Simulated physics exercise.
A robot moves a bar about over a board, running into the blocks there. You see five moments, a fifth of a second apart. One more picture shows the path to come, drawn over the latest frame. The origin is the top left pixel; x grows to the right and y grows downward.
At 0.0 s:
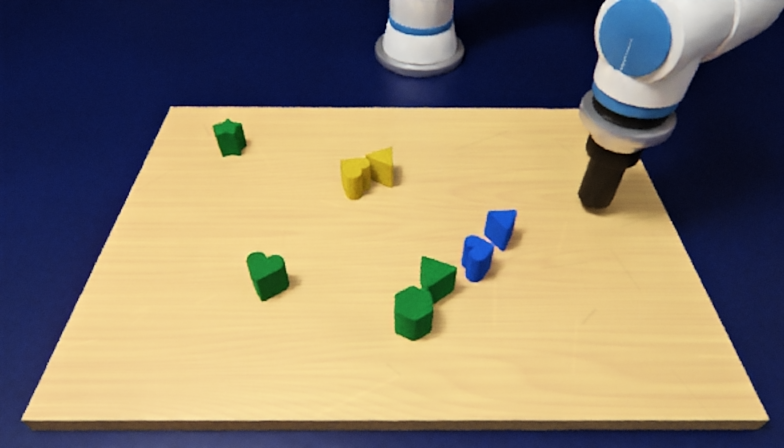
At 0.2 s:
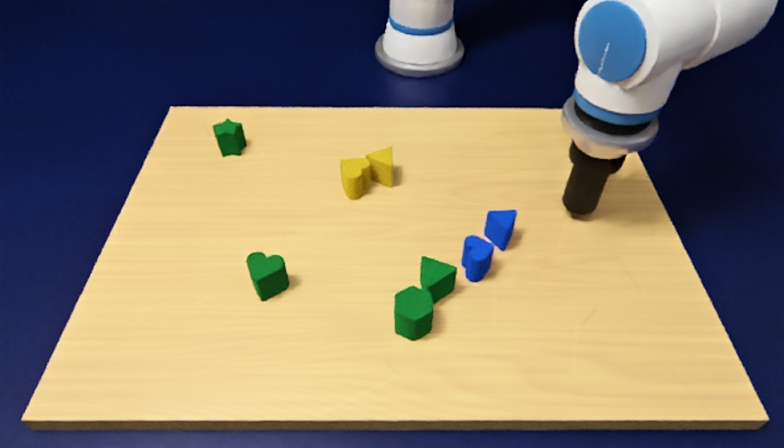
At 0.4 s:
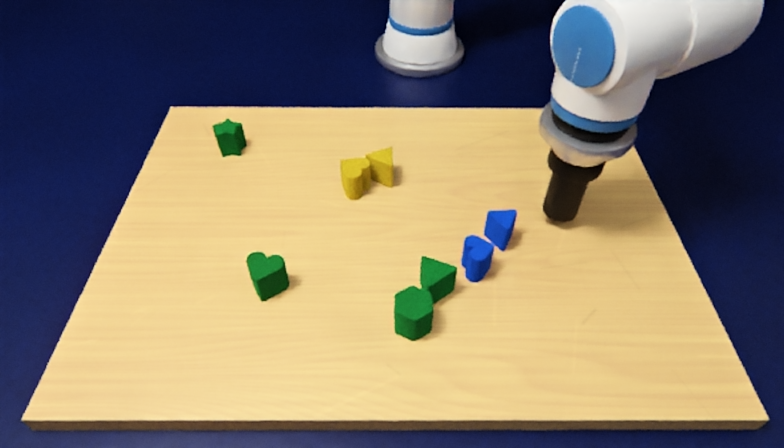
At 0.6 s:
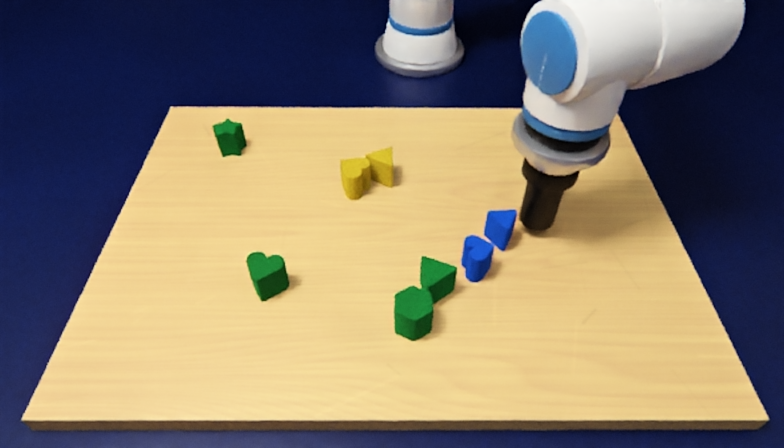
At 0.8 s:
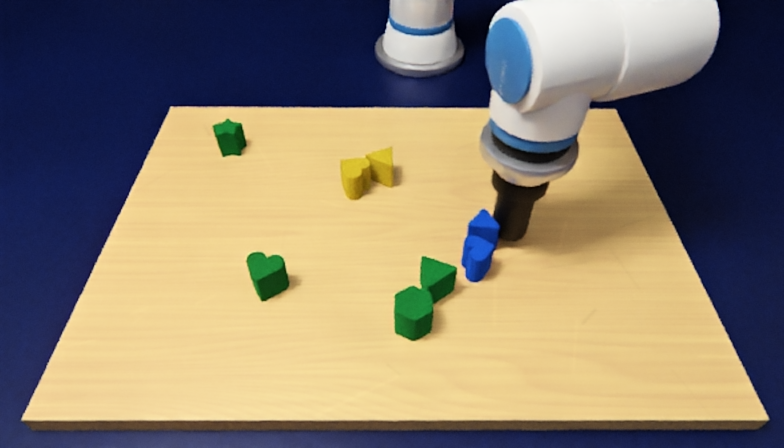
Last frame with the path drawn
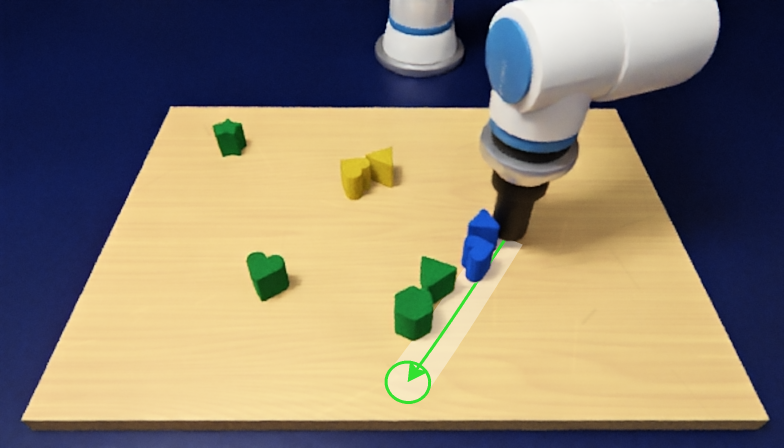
A robot arm moved its black bar left and slightly toward the viewer across a wooden board of green, yellow and blue blocks, then nudged the blue triangular block left, beside the blue heart.
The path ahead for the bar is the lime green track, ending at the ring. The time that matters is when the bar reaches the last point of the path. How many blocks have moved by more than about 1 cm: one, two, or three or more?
I expect three or more blocks to be moved by more than 1 cm.
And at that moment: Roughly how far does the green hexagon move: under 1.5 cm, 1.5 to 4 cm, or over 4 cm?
If I had to pick, the green hexagon travels beyond 4 cm here.
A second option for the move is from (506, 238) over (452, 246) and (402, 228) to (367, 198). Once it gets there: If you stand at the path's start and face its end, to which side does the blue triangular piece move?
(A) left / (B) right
Answer: A.
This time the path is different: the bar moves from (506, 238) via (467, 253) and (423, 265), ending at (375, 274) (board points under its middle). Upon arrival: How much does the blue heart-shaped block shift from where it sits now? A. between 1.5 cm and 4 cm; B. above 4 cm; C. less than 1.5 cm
Correct choice: A.
Drawn move, straight from (506, 238) to (408, 382).
The first path, step by step. One third of the way, bar (480, 272); green triangular piece (427, 275), turned 45° clockwise; blue heart-shaped block (456, 270), turned 20° clockwise; blue triangular piece (467, 226), turned 45° clockwise.
Two thirds of the way, bar (447, 320); green hexagon (377, 317); green triangular piece (411, 280), turned 100° clockwise; blue heart-shaped block (415, 313), turned 45° clockwise; blue triangular piece (467, 226), turned 45° clockwise.
At the end, bar (408, 375); green hexagon (354, 322), turned 60° clockwise; green triangular piece (411, 280), turned 100° clockwise; blue heart-shaped block (375, 347), turned 80° clockwise; blue triangular piece (467, 226), turned 45° clockwise.
